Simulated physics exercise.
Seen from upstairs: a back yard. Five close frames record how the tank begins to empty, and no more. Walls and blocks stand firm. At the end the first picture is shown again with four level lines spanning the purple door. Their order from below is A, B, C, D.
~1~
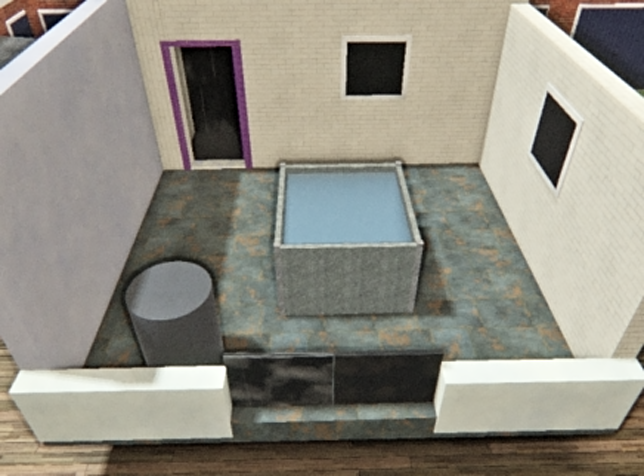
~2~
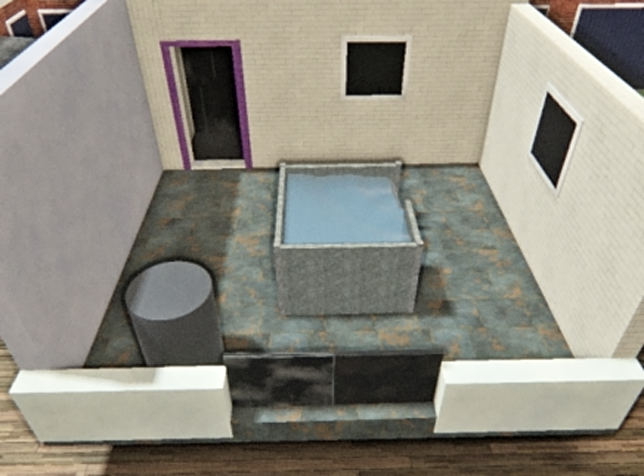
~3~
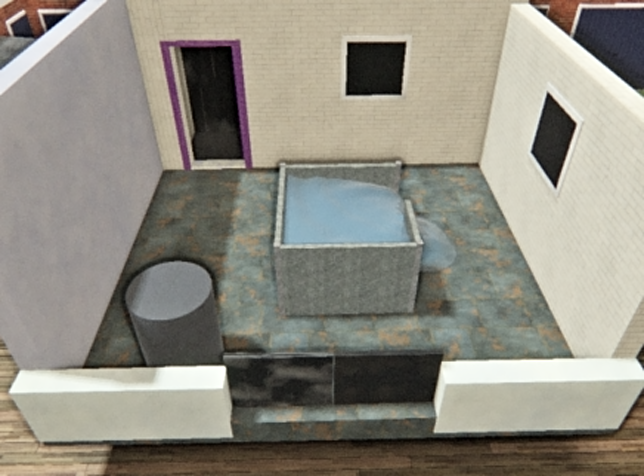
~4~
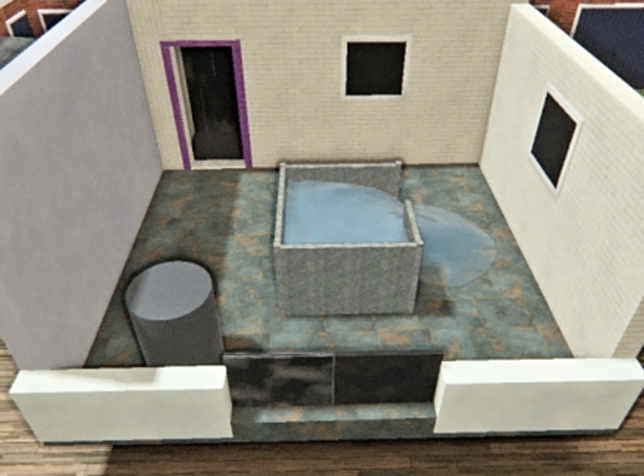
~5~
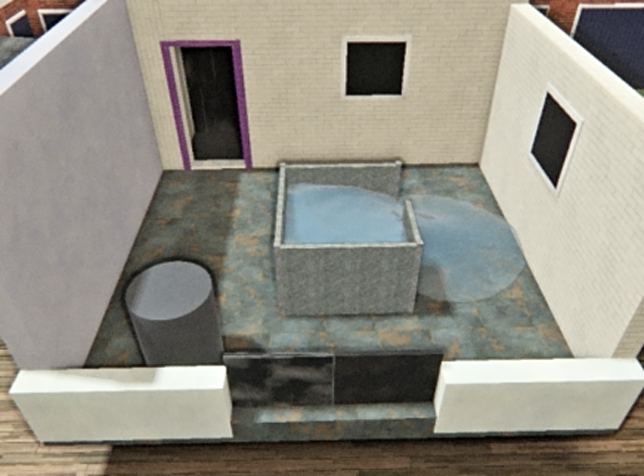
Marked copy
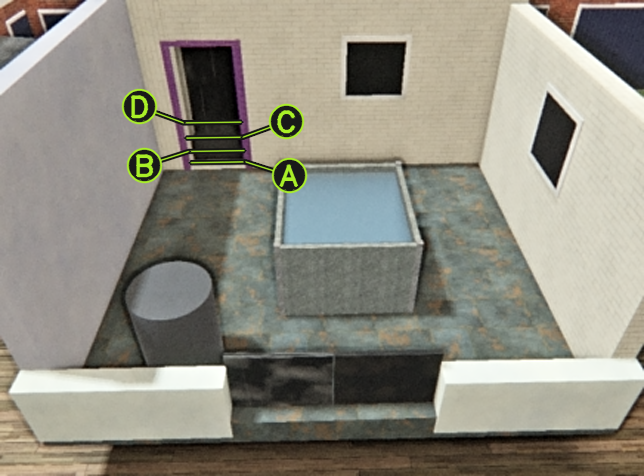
In a back yard, water pours from the tank's right side and spreads across the ground.
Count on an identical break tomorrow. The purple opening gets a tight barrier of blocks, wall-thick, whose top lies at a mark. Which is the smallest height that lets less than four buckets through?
Height A just does it.
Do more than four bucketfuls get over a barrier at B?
No.
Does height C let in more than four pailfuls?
No, that is safe.
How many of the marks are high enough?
All four.
In lime, A at (218, 162); B at (216, 151); C at (214, 137); D at (212, 122); from the bottom up A, B, C, D.
With A, a splash gets over, under a bucket.
With B, nothing gets over.
With C, nothing gets over.
With D, nothing gets over.
